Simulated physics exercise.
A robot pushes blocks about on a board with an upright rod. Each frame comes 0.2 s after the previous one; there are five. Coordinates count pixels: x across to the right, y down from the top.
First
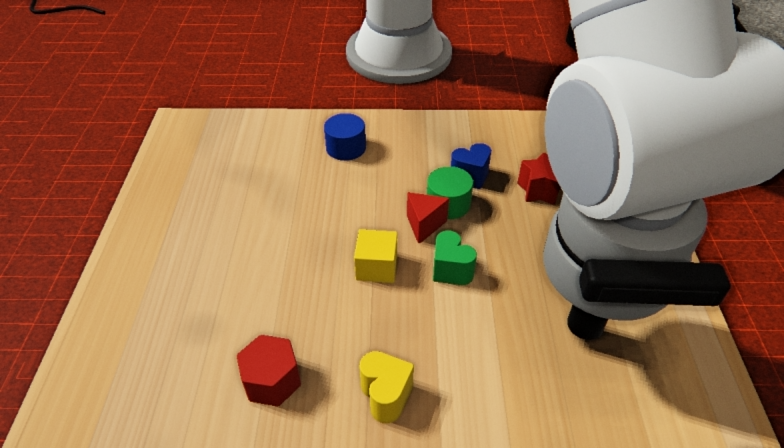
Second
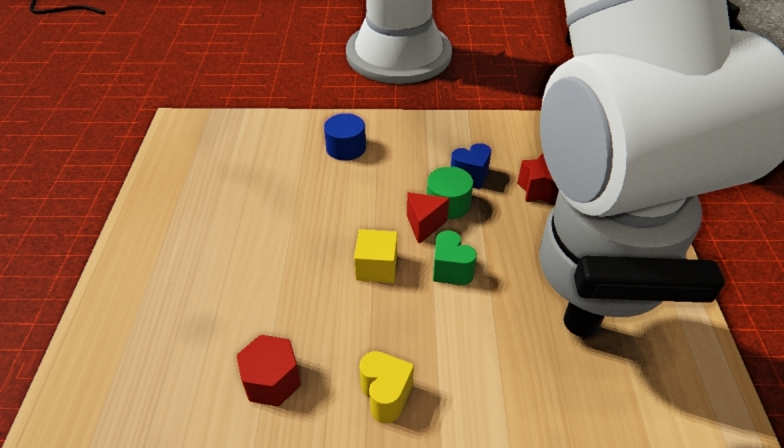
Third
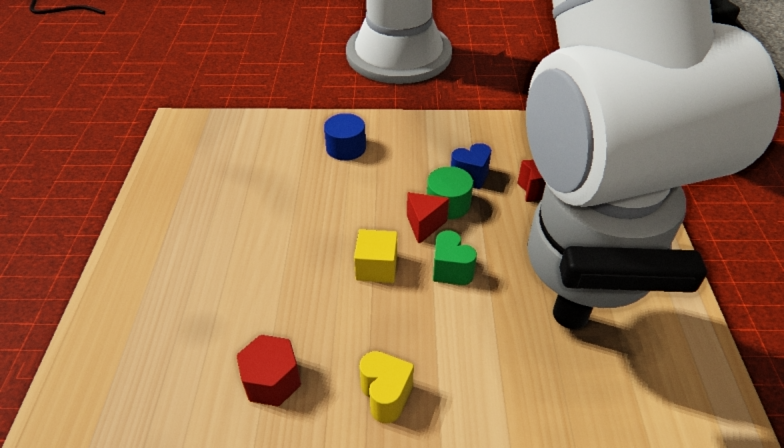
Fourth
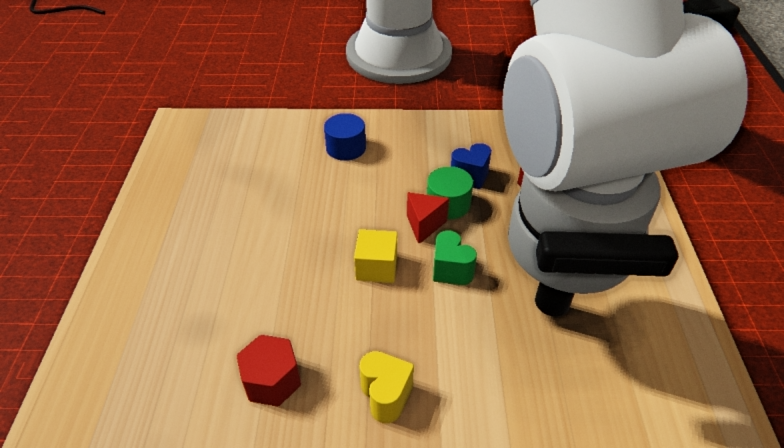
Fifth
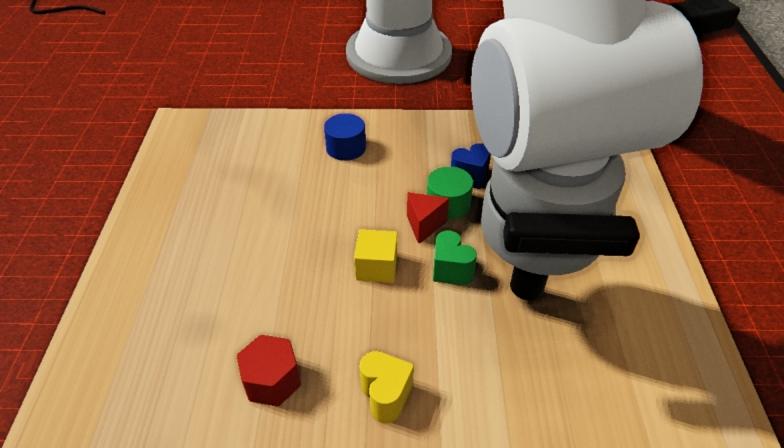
A light wooden board on a red patterned floor is seen from a fixed, raised viewpoint, with a pale robot base behind it. A blue cylinder and blue heart sit toward the back, a green cylinder, red triangle, yellow square block and green heart near the middle, and a red hexagon and yellow heart in front. From the right, the white robot arm glides left and slightly back with its dark rod, gradually covering a red block, while the blocks stay still.
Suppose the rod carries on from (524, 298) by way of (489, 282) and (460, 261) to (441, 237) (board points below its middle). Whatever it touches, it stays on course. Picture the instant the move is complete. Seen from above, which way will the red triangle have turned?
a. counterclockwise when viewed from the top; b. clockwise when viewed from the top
My answer is option b.
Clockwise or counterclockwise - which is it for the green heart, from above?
Short answer: Counterclockwise.
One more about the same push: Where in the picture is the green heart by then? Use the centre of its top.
It sits at (406, 224).
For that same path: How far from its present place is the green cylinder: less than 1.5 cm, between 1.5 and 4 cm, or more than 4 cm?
It ends under 1.5 cm away.
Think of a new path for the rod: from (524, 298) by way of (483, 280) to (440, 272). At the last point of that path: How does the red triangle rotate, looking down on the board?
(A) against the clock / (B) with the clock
Letter B.
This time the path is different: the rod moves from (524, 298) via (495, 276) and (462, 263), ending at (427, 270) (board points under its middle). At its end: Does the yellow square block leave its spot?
Yes - that is the case.
The first path, step by step. One third of the way, rod (490, 272); nothing pushed yet.
Two thirds of the way, rod (461, 251); green heart (422, 236), turned 25° anticlockwise.
At the end, rod (442, 227); yellow square block (369, 245), turned 15° anticlockwise; red triangle (422, 199), turned 25° clockwise; green cylinder not moved; green heart (406, 224), turned 60° anticlockwise.
